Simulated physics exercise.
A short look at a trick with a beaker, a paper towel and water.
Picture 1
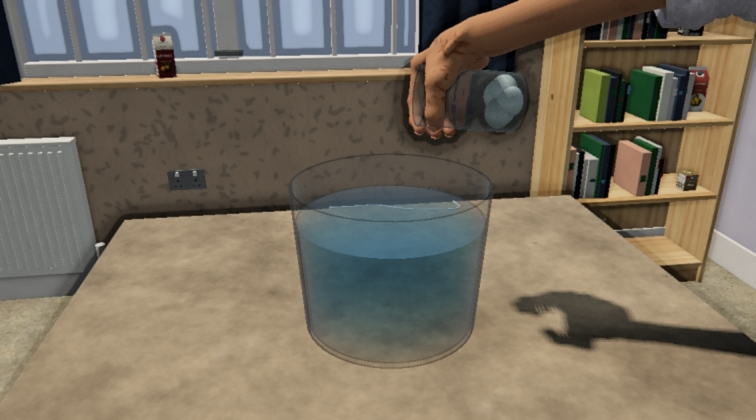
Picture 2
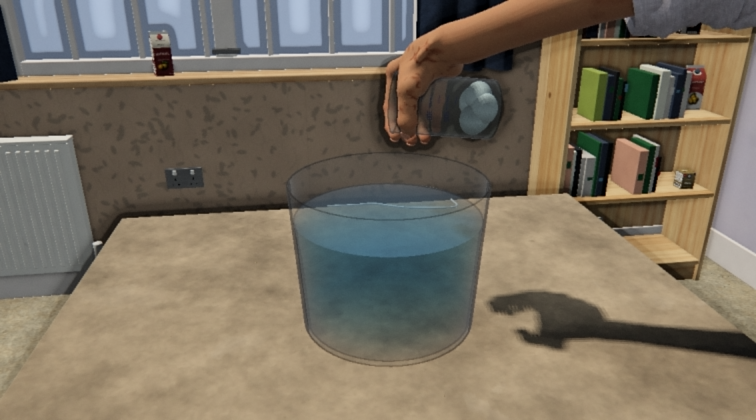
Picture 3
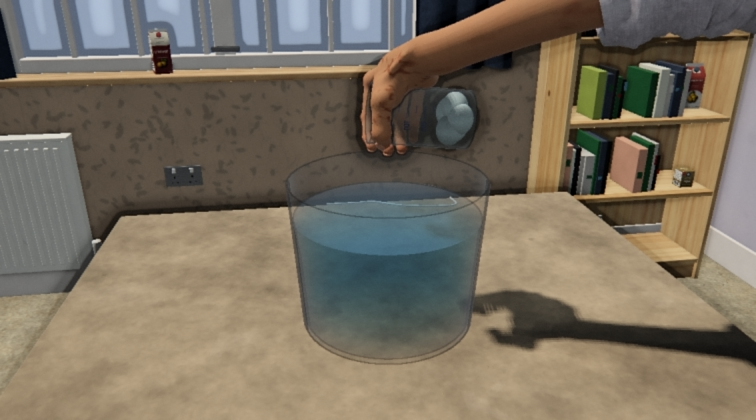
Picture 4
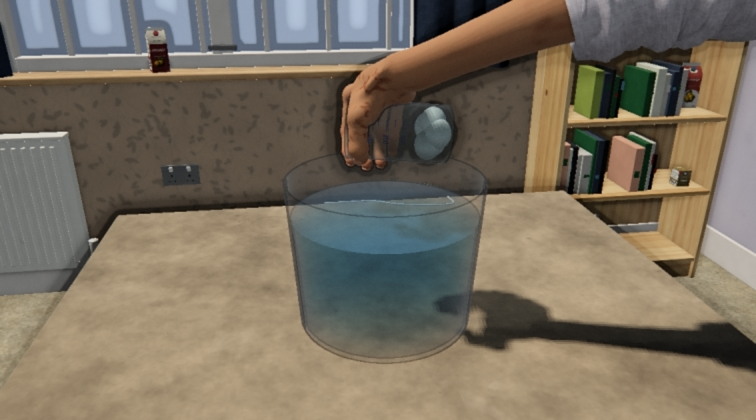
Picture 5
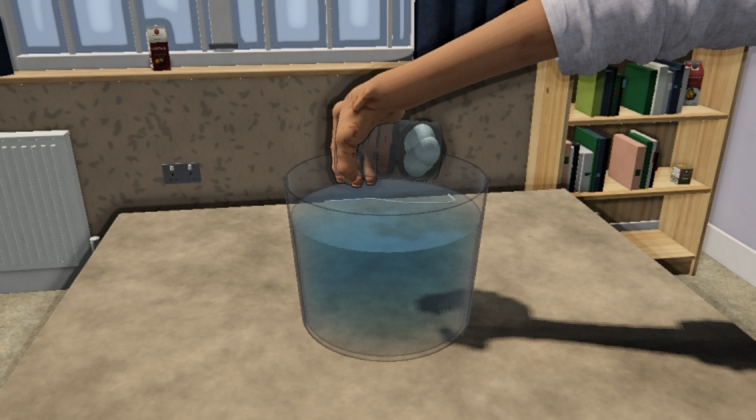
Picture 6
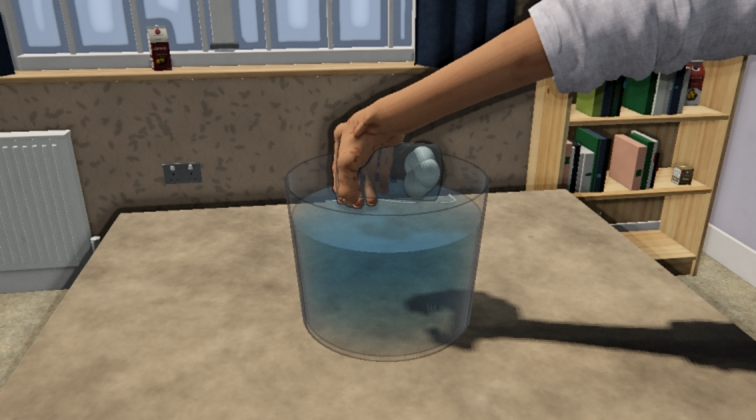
A hand holding a clear beaker on its side, with a crumpled paper towel in it, moves left and down from above a clear tub of blue water until the beaker is just over the surface.
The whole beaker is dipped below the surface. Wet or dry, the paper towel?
It ends up wet.
Shortly, the beaker enters the water.
Then, water pours in as the air escapes.
At the finish, the beaker is under, flooded, and the paper towel is wet.
